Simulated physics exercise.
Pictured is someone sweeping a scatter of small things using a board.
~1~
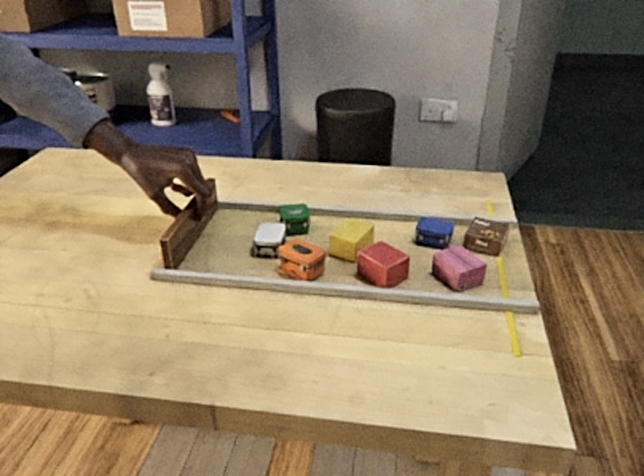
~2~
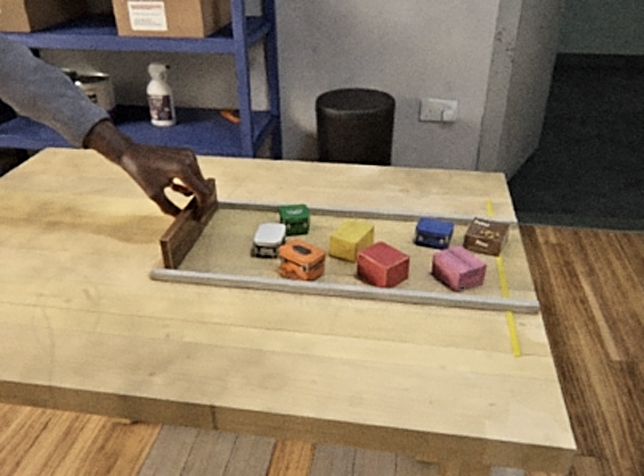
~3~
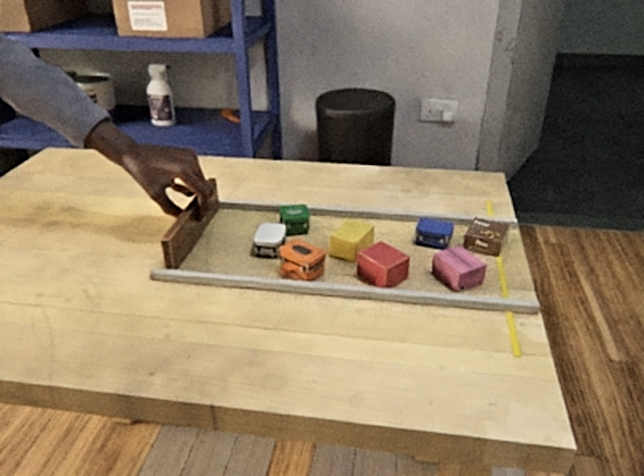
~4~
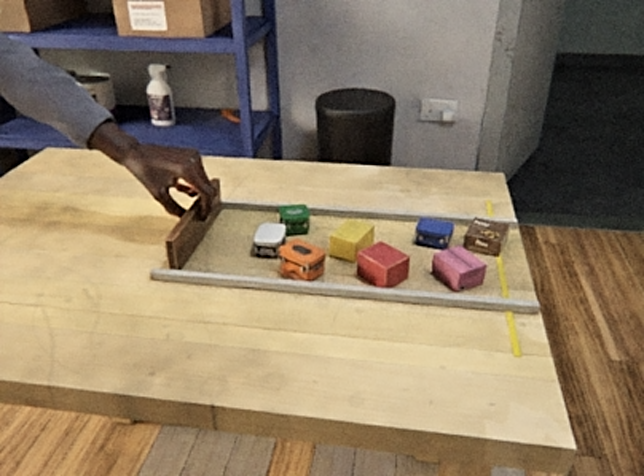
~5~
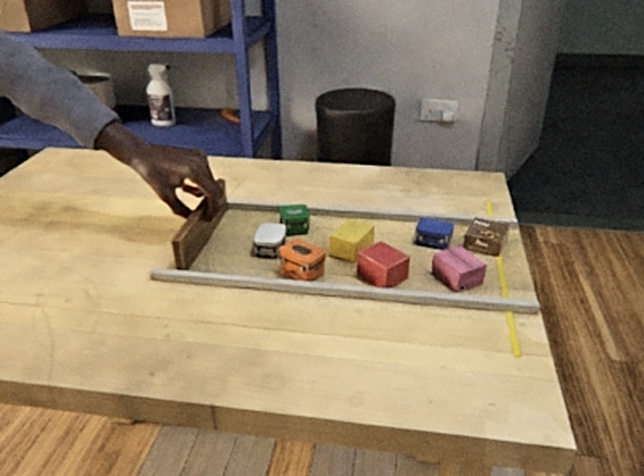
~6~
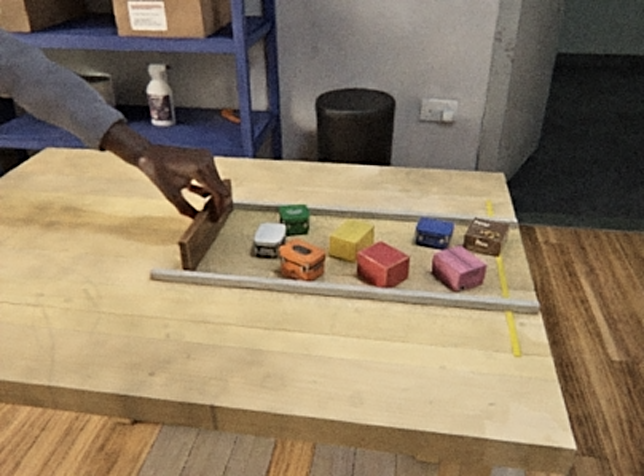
On a wooden table, a hand slides a board slightly right toward scattered colorful objects.
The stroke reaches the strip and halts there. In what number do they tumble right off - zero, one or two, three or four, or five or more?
Five or more tumble off.
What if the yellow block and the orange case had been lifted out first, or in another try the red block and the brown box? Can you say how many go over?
3 and 3.
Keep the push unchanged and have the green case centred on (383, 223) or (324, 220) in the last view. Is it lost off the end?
Result for the green case: Place one, it remains there; place two, it remains there.
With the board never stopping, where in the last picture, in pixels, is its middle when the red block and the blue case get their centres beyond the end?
The red block puts it at (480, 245), the blue case at (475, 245).
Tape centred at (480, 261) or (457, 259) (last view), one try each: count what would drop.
3, then 2.
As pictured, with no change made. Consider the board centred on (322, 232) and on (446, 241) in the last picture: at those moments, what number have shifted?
Moved so far: 4, then 8.
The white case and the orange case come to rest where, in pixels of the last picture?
You'll find the white case at roughly (515, 260) and the orange case at roughly (522, 283).
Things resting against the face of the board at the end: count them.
3 are in contact with it.
Early on, none off yet; brown box at rest near (487, 237); pink box at rest near (459, 268); blue case at rest near (434, 234).
Finally, the number that fall off is five or more; lost, yellow block, red block, blue case, pink box and brown box.
